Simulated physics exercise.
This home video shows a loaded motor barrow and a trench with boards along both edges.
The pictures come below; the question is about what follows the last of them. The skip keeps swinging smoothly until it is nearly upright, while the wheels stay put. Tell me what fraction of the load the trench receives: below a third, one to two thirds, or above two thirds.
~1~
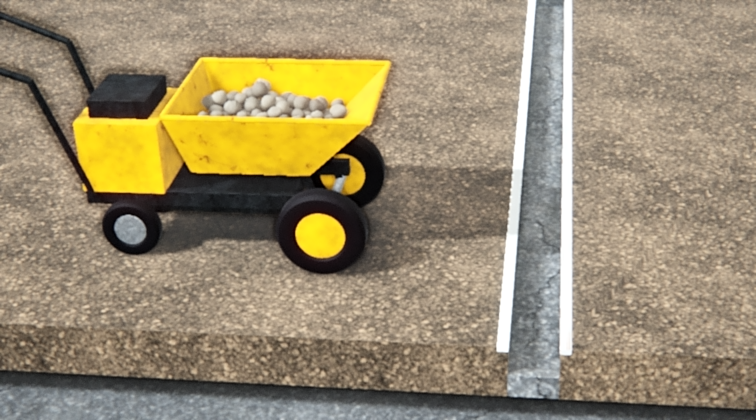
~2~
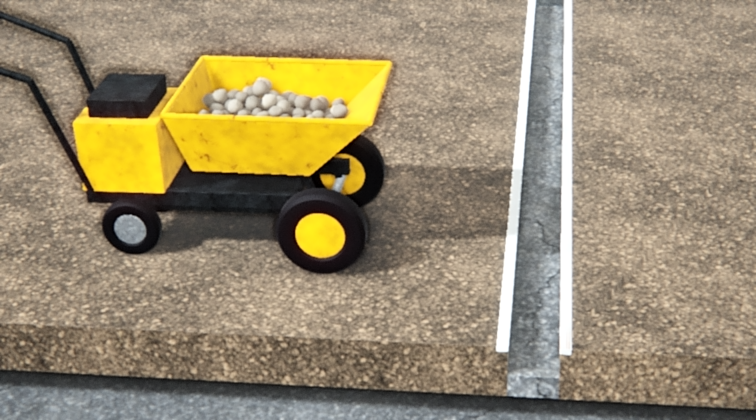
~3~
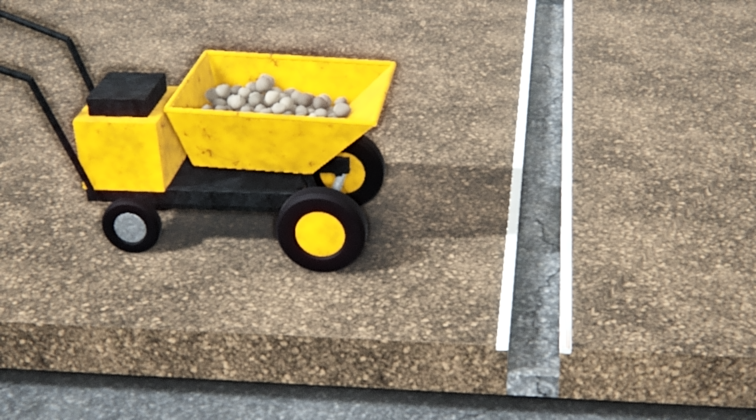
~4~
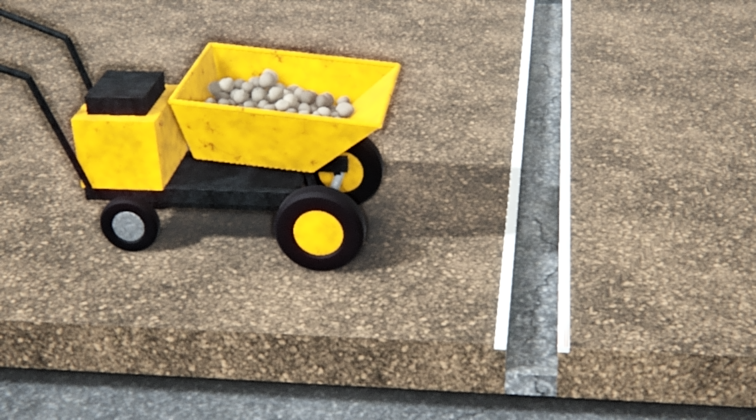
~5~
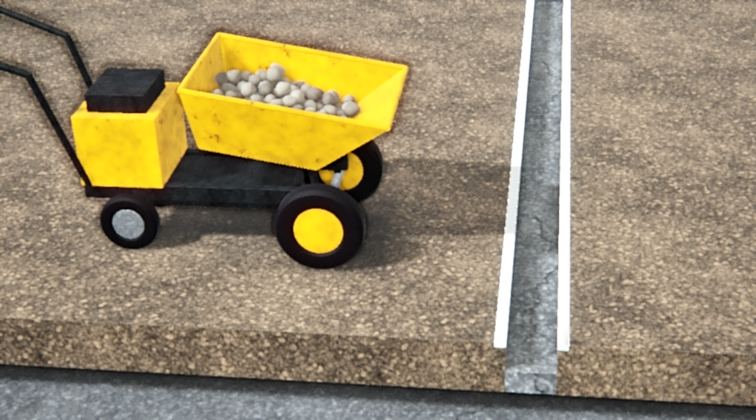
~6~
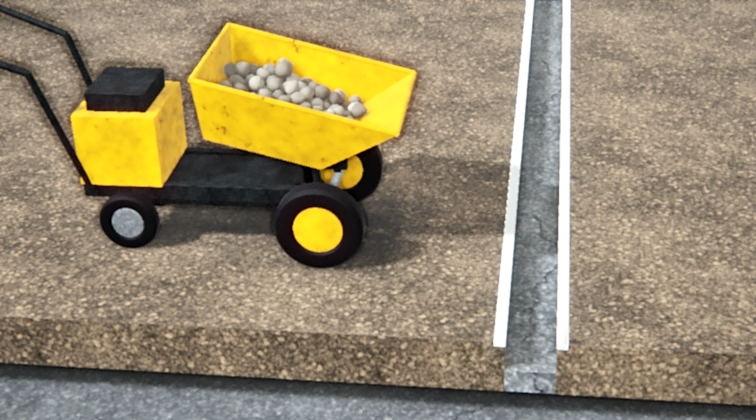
As it goes, the trench's share is one to two thirds.
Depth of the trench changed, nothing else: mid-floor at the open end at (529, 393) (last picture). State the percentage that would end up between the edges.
The share would be close to 60 percent.
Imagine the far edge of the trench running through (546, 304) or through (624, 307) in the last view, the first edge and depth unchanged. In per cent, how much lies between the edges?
Around 40 percent first, around 60 percent second.
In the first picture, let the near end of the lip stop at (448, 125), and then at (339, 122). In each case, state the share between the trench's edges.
Estimates, in order: 50 % then 30 %.
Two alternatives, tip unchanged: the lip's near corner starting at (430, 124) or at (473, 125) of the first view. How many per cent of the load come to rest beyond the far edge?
You'd get around 30 in a hundred, then 80 in a hundred.
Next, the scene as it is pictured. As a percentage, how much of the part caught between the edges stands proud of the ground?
I'd say around 15 percent.
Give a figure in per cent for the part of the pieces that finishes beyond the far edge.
About 5 per cent.
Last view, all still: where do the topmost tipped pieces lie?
About (494, 233).
Shortly afterwards, skip tipped steeply; the whole lot in the skip.
Next, skip tipped steeply; near half in the skip; near a third short of the trench; a little in or heaped over the trench; only a few beyond it; only a few falling.
Some moments later, skip tipped right over; a little in the skip; near a third short of the trench; near half in or heaped over the trench; only a few beyond it.
In the end, skip tipped right over; a little in the skip; near a third short of the trench; near half in or heaped over the trench; only a few beyond it.
